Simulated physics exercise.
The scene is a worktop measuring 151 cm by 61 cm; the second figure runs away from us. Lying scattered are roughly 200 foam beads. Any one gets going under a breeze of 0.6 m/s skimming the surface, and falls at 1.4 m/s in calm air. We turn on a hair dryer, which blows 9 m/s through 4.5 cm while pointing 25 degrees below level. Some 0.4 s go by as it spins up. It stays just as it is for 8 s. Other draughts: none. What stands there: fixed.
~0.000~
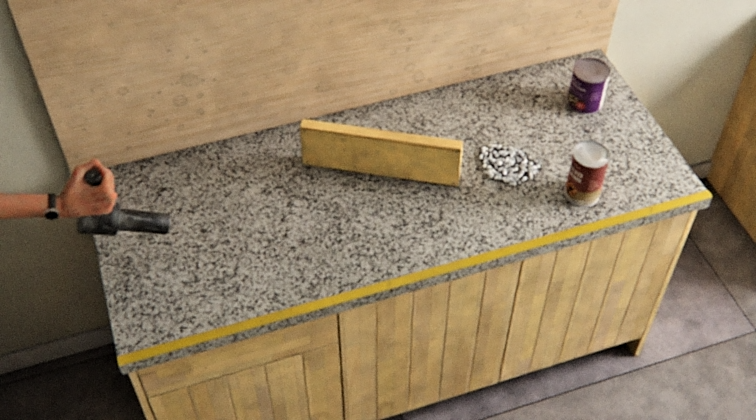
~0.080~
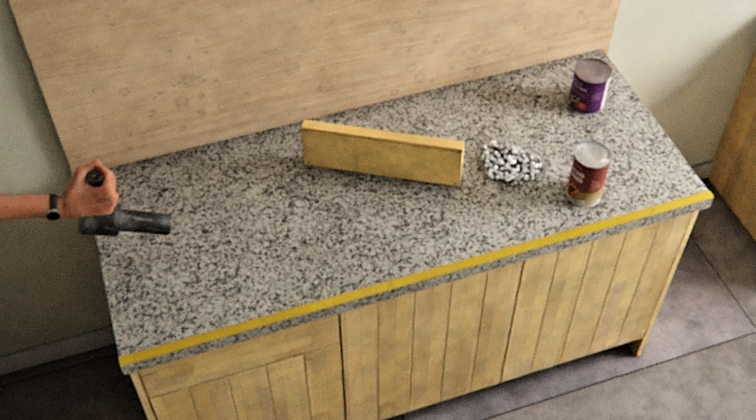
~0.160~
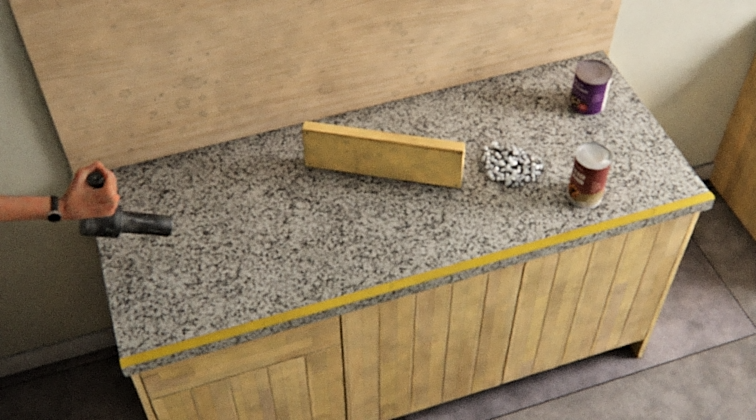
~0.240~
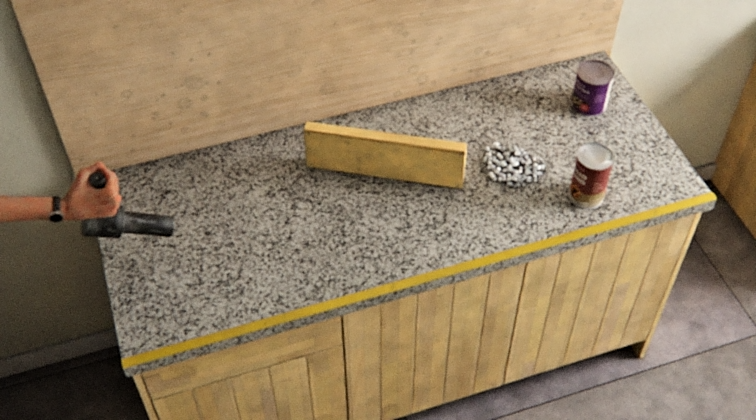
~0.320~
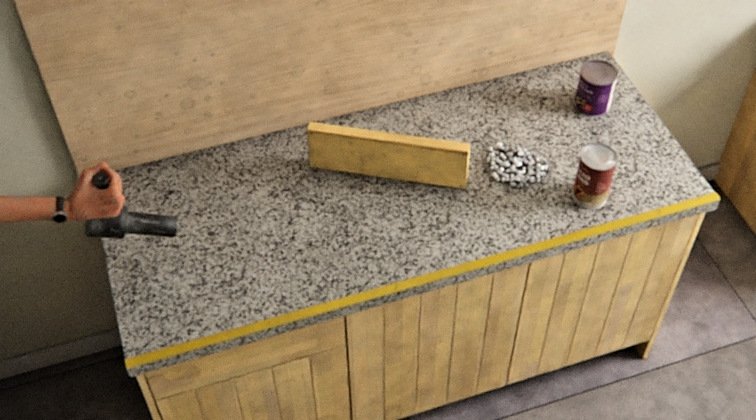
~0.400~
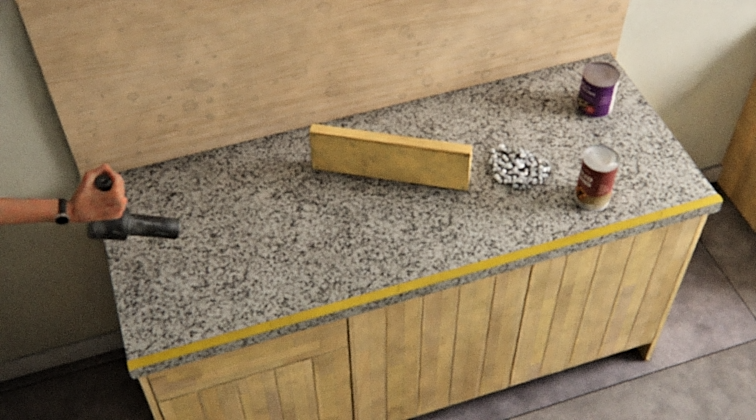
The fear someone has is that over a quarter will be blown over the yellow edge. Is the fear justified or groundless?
The fear is groundless.
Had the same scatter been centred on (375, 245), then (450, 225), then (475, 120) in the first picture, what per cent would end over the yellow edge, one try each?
Taking the three spots in order, you'd get around 100 percent, 90 percent and 0 percent.
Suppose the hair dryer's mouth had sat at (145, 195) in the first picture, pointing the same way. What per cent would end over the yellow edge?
Result: Approx. 0 %.
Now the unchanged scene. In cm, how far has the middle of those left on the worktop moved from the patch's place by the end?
That comes to some 0 centimetres.
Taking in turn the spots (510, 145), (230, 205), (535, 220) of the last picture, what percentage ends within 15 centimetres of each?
In order: About 50 %, then 0 %, then 2 %.
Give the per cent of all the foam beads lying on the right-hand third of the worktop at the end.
Something close to 60 % ends up there.
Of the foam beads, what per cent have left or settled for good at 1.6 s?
Roughly 30 % of them.
After 1.6 s, 73 % are on the move or not yet settled, 0 % are over the yellow edge; the middle of those still in play is near (521, 163).
After 2.6 s, 58 % are on the move or not yet settled, 0 % are over the yellow edge; the middle of those still in play is near (521, 163).
After 4.4 s, 51 % are on the move or not yet settled, 0 % are over the yellow edge; the middle of those still in play is near (521, 163).
After 8.0 s, at the end, 0 % are over the yellow edge; the middle of those still in play is near (521, 163).
